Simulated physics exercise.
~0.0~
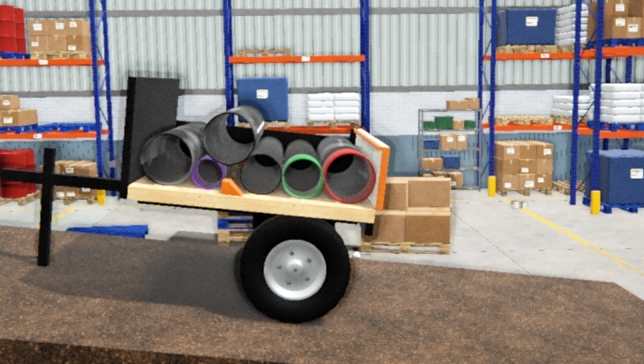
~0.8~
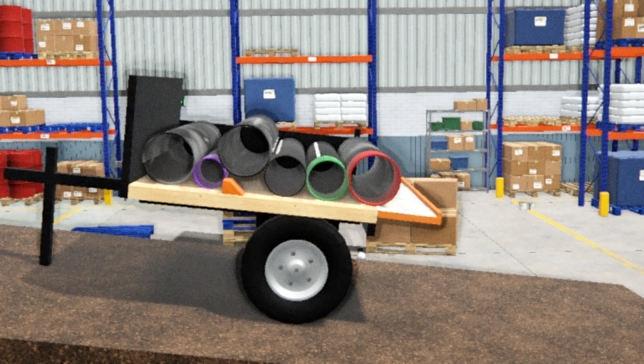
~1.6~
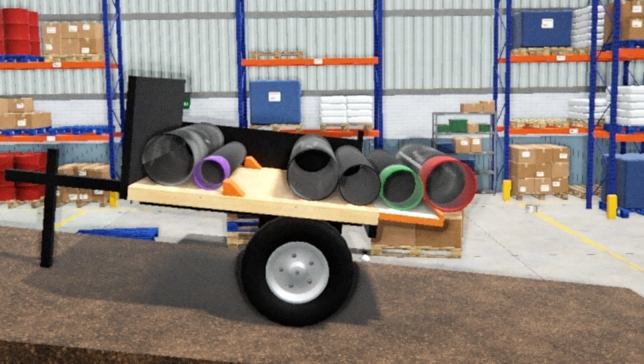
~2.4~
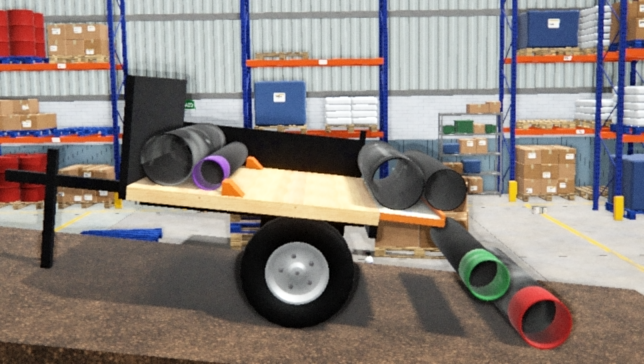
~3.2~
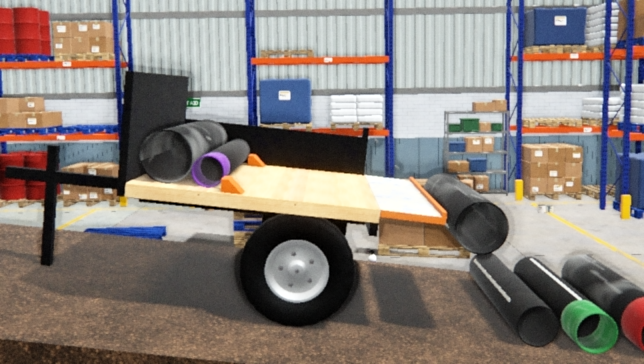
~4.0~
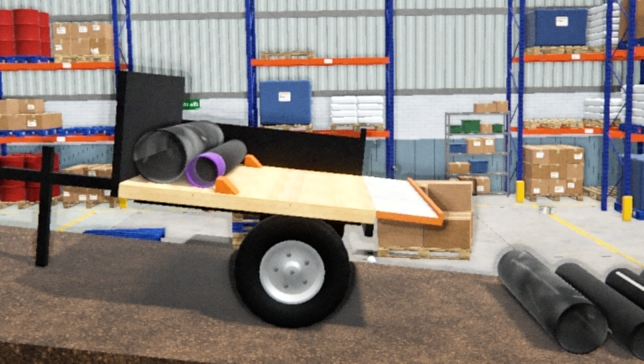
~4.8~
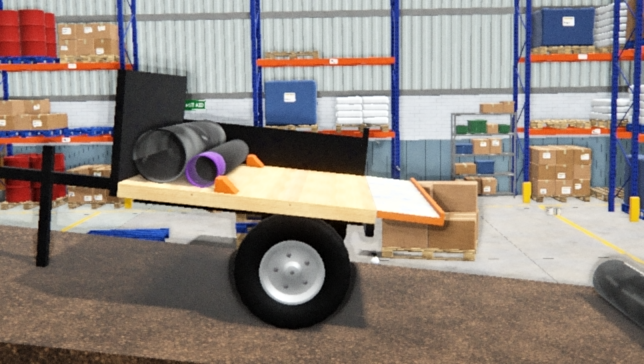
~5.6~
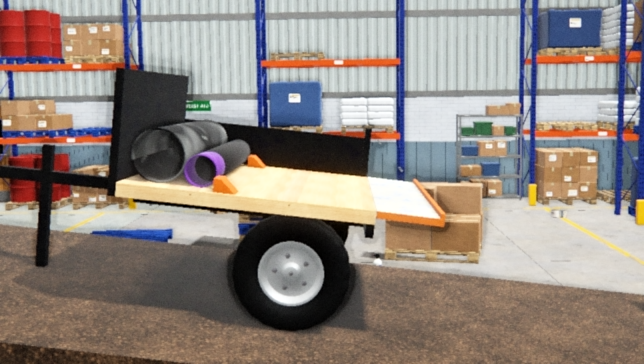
In a warehouse, a trailer's gate drops and four pipes roll off rightward, leaving two.
